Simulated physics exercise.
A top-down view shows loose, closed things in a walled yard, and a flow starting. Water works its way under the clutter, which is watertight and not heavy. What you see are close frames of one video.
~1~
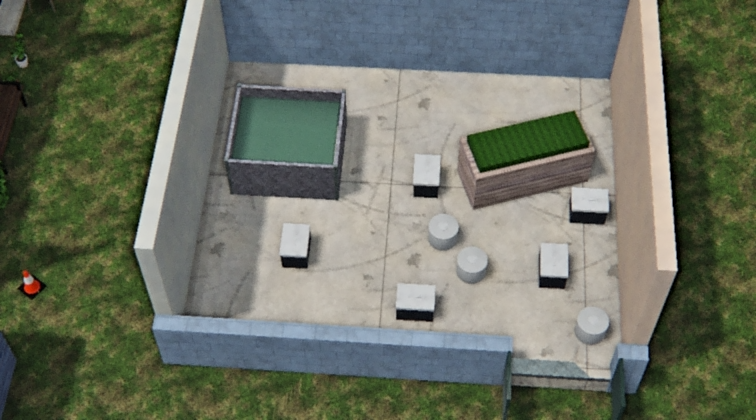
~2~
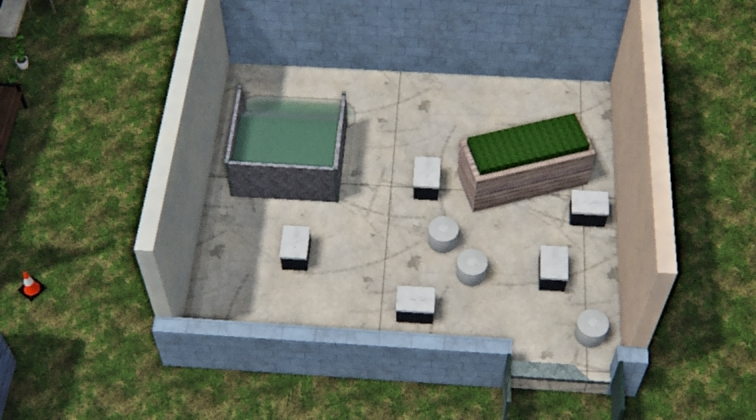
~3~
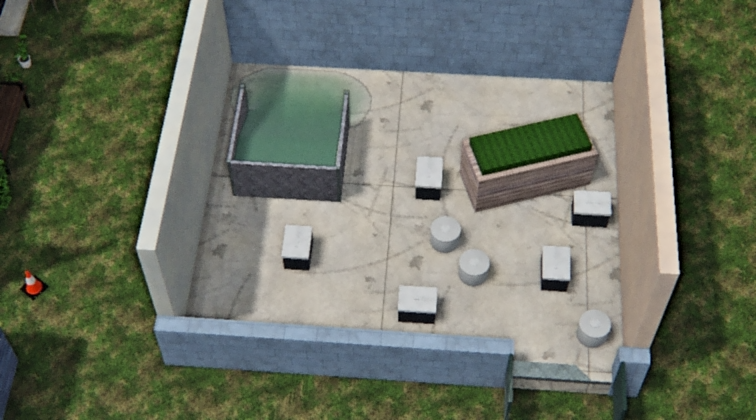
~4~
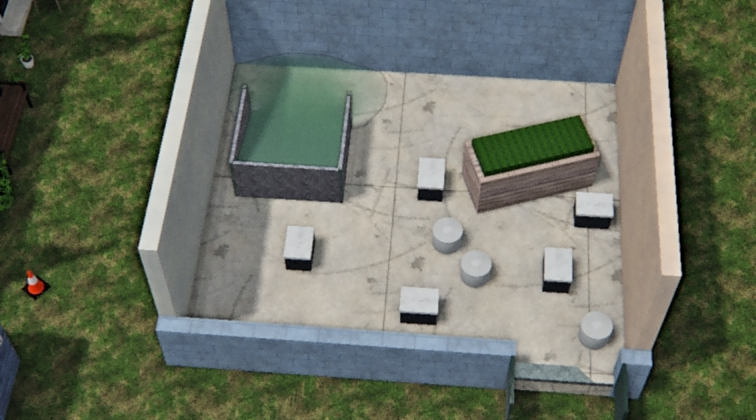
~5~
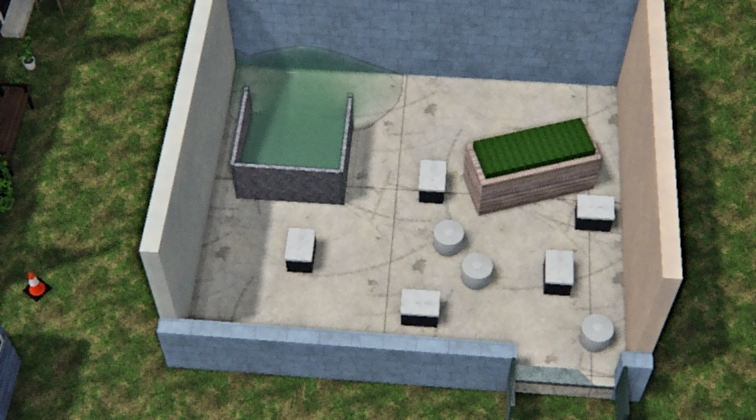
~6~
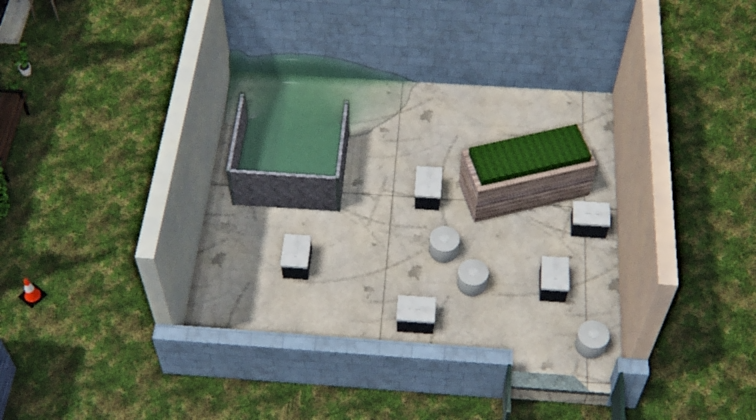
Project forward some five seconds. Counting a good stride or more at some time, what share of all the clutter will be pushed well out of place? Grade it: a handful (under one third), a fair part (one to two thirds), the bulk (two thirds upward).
A handful.
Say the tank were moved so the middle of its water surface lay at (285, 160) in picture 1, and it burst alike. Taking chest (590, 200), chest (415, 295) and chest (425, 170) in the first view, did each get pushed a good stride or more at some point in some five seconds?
Item one travelled far enough, item two not displaced far, item three travelled far enough.
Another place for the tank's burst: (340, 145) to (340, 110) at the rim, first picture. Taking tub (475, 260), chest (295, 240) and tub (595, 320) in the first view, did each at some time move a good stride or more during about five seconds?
First beyond that mark, then under that mark, then under that mark.
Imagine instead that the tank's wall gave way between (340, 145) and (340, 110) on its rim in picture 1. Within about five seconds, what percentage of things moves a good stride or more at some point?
My estimate is some 80 per cent of them.
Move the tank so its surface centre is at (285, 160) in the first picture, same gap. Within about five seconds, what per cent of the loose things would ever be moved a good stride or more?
By my reckoning, about 20 per cent.
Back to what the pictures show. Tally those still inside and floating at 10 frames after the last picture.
I make it 0 of them.
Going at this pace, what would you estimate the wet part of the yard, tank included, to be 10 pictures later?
My guess is around 40 per cent.
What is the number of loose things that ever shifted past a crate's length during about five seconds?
By my reckoning the answer is 1.
A moment on, 0 of 8 are well off their spots; 0 afloat.
Next, 0 of 8 are well off their spots; 0 afloat.
Later, 0 of 8 are well off their spots; 0 afloat.
In the end, 1 of 8 are well off their spots, and 1 have been at some point; 0 afloat.
